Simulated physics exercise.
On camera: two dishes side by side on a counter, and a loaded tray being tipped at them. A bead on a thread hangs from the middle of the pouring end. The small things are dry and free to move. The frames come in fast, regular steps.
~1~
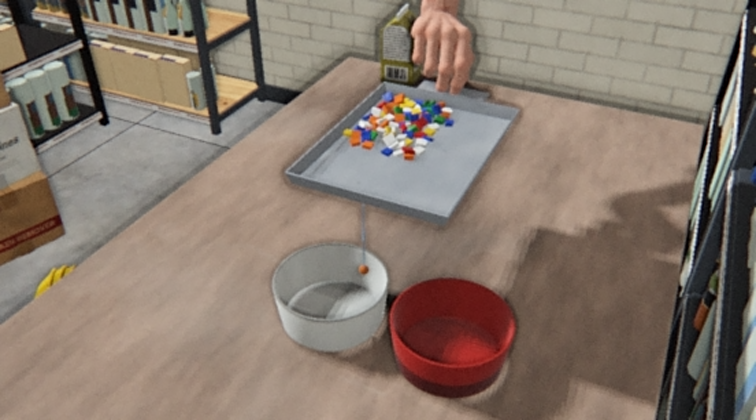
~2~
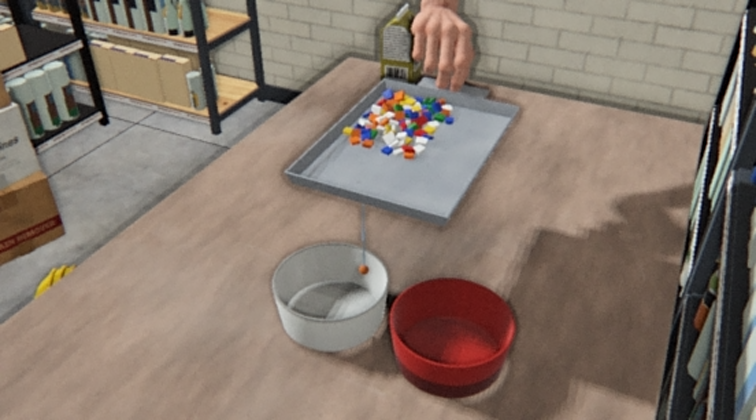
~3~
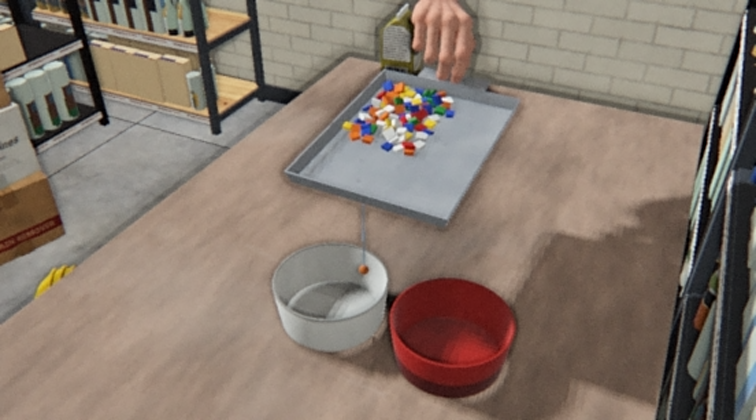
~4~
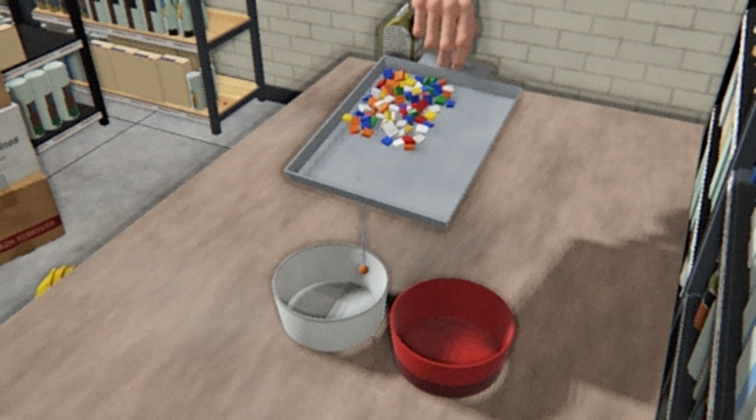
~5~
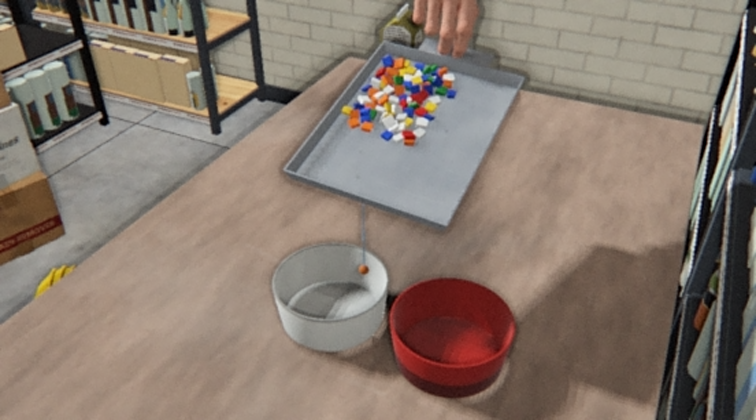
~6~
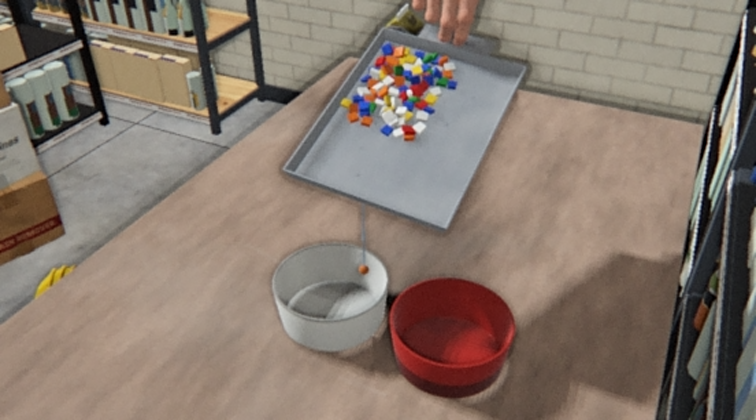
A metal tray of colourful little tiles was slowly raised at its far end by a hand, its near edge dipping slightly toward the right corner, above a white dish and a red dish on a counter.
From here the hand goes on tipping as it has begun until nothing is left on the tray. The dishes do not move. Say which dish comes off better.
The right dish gets more.
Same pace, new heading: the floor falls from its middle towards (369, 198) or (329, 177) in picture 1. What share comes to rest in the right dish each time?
The first gives 0 %, the second 0 %.
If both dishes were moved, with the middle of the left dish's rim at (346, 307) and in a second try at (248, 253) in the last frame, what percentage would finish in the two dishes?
About 60 and 40 per cent.
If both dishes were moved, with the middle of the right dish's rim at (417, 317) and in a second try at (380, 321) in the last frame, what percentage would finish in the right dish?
First some 80, then 80 per cent.
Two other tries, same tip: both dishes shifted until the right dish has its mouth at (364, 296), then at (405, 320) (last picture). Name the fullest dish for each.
The first try: The dish on the right. The second: Right.
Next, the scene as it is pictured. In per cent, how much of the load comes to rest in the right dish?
Roughly 60 in a hundred.
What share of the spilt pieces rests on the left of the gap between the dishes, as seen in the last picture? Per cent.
Close to 90 per cent.
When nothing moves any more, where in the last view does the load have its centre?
At about (412, 362).
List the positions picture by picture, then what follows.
Corners of the pouring end at (291, 171) and (445, 213), level; middle of the load at (404, 126), mosaic tiles; left dish at (303, 331); right dish at (428, 377); bead on its thread at (364, 270), in the first frame.
Corners of the pouring end at (291, 171) and (445, 213), level; middle of the load at (404, 124), in the second frame.
Corners of the pouring end at (291, 170) and (445, 215), tipped barely, lowest at the right corner; middle of the load at (404, 117), in the third frame.
Corners of the pouring end at (290, 169) and (444, 218), tipped a little, lowest at the right corner; middle of the load at (404, 108), in the fourth frame.
Corners of the pouring end at (290, 168) and (444, 220), tipped a little, lowest at the right corner; middle of the load at (404, 99), in the fifth frame.
Corners of the pouring end at (289, 168) and (444, 223), tipped clearly, lowest at the right corner; middle of the load at (404, 91); left dish at (303, 331); right dish at (428, 377), in the sixth frame.
Soon, tray tipped steeply; about two thirds on the tray; about a third in the air.
A while on, tray tipped past a quarter turn; a small part on the tray; about half in the right dish; a small part in the left dish; about a quarter outside both; about a quarter in the air.
Towards the end, tray tipped past a quarter turn; about two thirds in the right dish; a small part in the left dish; about a quarter outside both.
Finally, tray tipped past a quarter turn; about two thirds in the right dish; a small part in the left dish; about a quarter outside both.
